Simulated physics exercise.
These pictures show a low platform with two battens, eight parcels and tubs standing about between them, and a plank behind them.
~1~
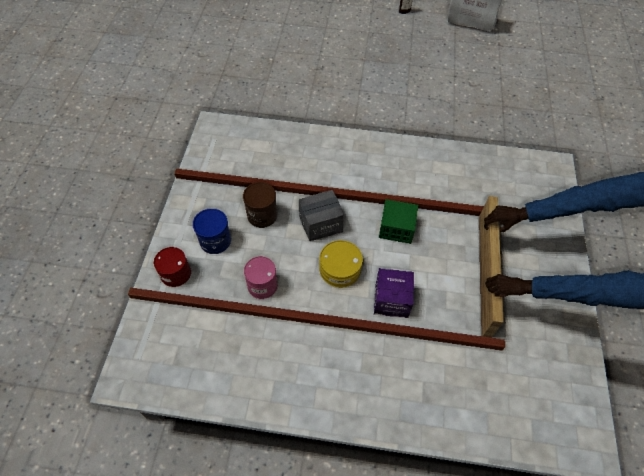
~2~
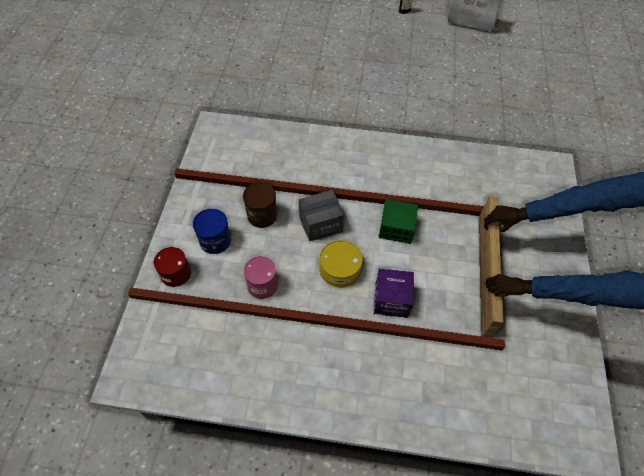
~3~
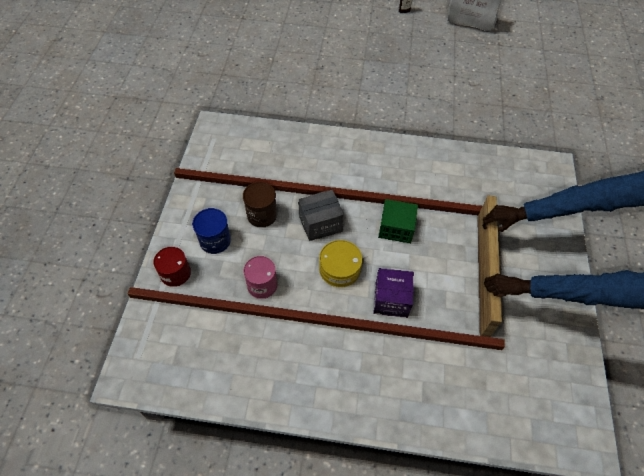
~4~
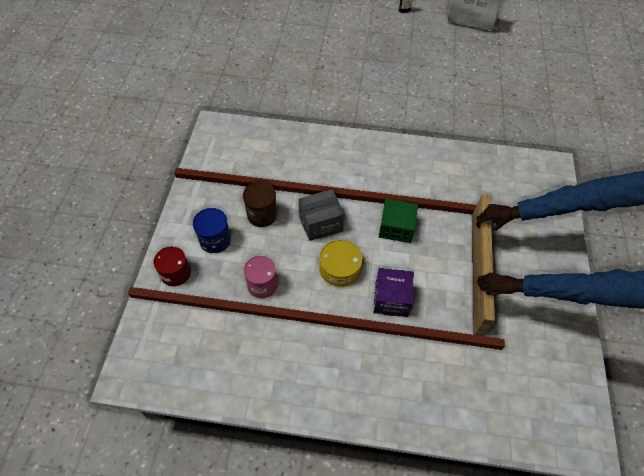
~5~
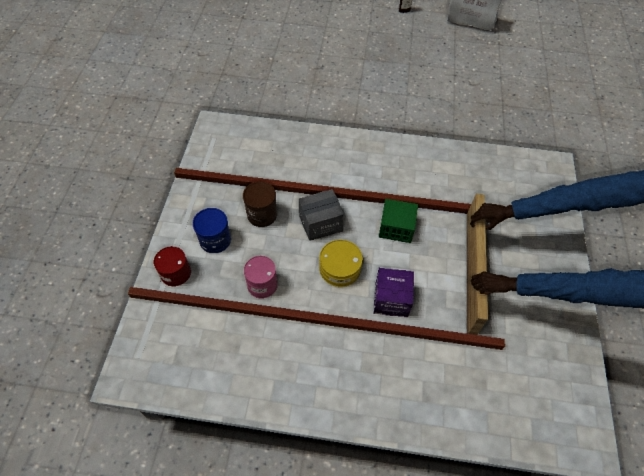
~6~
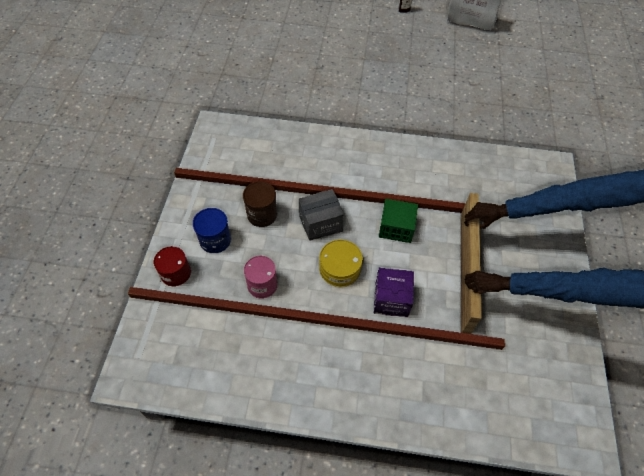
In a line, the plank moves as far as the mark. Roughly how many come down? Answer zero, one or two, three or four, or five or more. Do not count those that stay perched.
Five or more.
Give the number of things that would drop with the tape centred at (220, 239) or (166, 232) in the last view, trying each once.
On the ground you'd count 2 the first time and 8 the second.
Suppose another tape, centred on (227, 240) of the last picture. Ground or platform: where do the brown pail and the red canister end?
Here's the result: The brown pail ends up below, while as for the red canister, it ends up below.
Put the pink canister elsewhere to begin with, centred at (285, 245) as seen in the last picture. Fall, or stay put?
Observed: The pink canister does not remain.
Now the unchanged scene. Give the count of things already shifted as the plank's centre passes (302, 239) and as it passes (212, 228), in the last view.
Tally: First 6; then 8.
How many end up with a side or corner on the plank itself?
It ends up touching 3.
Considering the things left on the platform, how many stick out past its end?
I'd say 3 of them.
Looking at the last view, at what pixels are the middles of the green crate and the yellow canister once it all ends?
The green crate finishes at (174, 194); the yellow canister finishes at (159, 228).
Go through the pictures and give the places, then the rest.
Red canister (173, 267); blue pail (213, 232); brown pail (261, 206); plank (490, 264); tape (181, 234), in the first frame.
Blue pail (213, 232); pink canister (261, 278), in the second frame.
Brown pail (261, 205); purple box (393, 293), in the third frame.
Red canister (173, 267); green crate (398, 221), in the fourth frame.
Blue pail (213, 231); grey box (321, 215), in the fifth frame.
Red canister (173, 267); blue pail (213, 231); brown pail (261, 205); plank (470, 261); tape (181, 234), in the sixth frame.
Early on, none off yet; red canister at rest near (173, 267); blue pail at rest near (213, 231); brown pail at rest near (261, 205).
A while later, none off yet; red canister at rest near (173, 267); blue pail at rest near (213, 231); brown pail travelled about its own width near (224, 197).
Further along, none off yet; red canister travelled about its own width near (140, 262); blue pail travelled about its own width near (172, 225); brown pail travelled well along near (156, 189).
Finally, the number that fall off is five or more; lost, grey box, pink canister, brown pail, blue pail and red canister.
